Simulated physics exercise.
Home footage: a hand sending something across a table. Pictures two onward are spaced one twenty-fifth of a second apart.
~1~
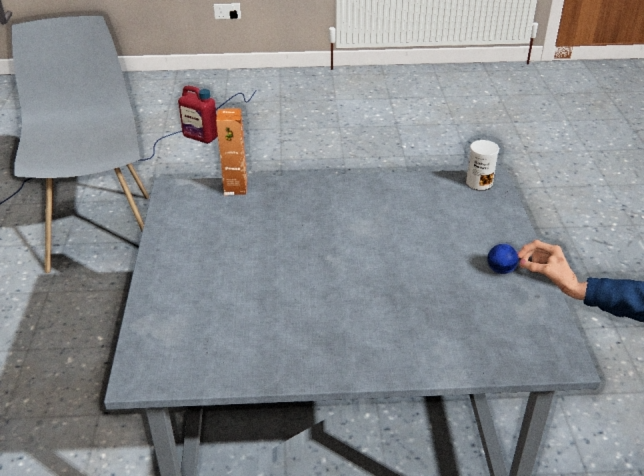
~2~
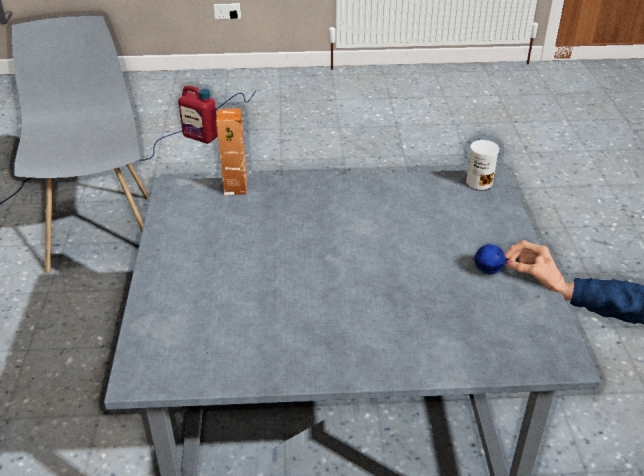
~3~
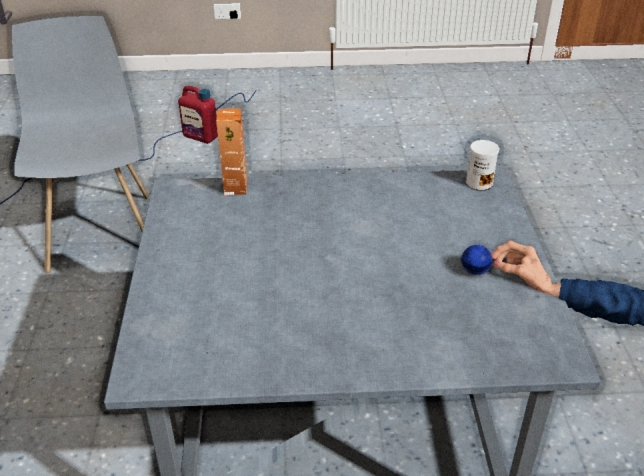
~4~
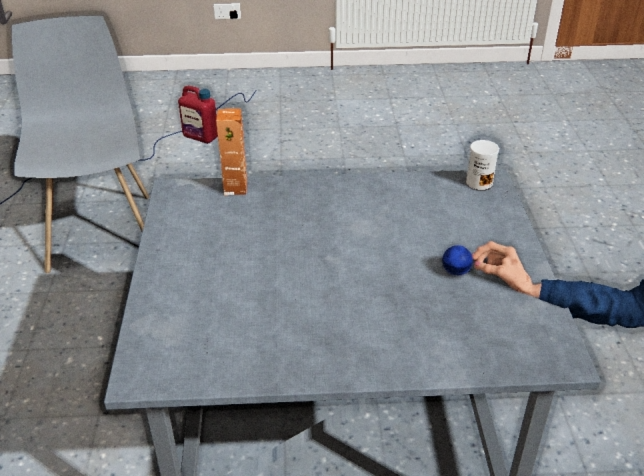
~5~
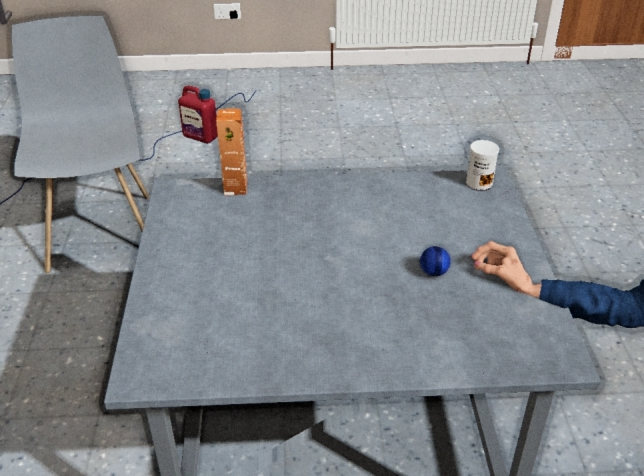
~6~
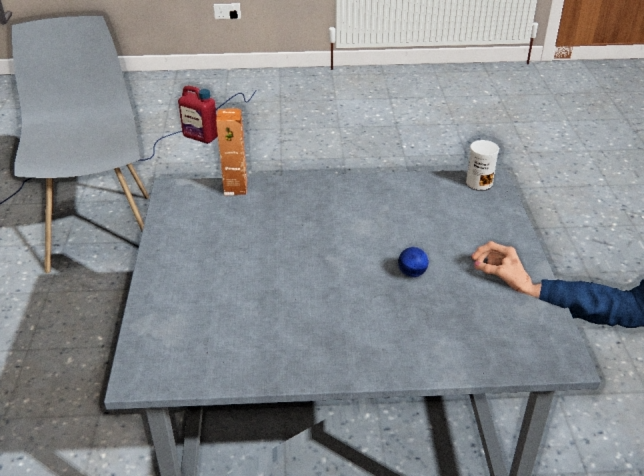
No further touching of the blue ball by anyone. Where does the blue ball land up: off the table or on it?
Off the table.
Then, 0.40 s past the last view, blue ball displaced well along near (205, 269).
Then, 0.80 s past the last view, blue ball now off the table.
Finally, off the table, blue ball.
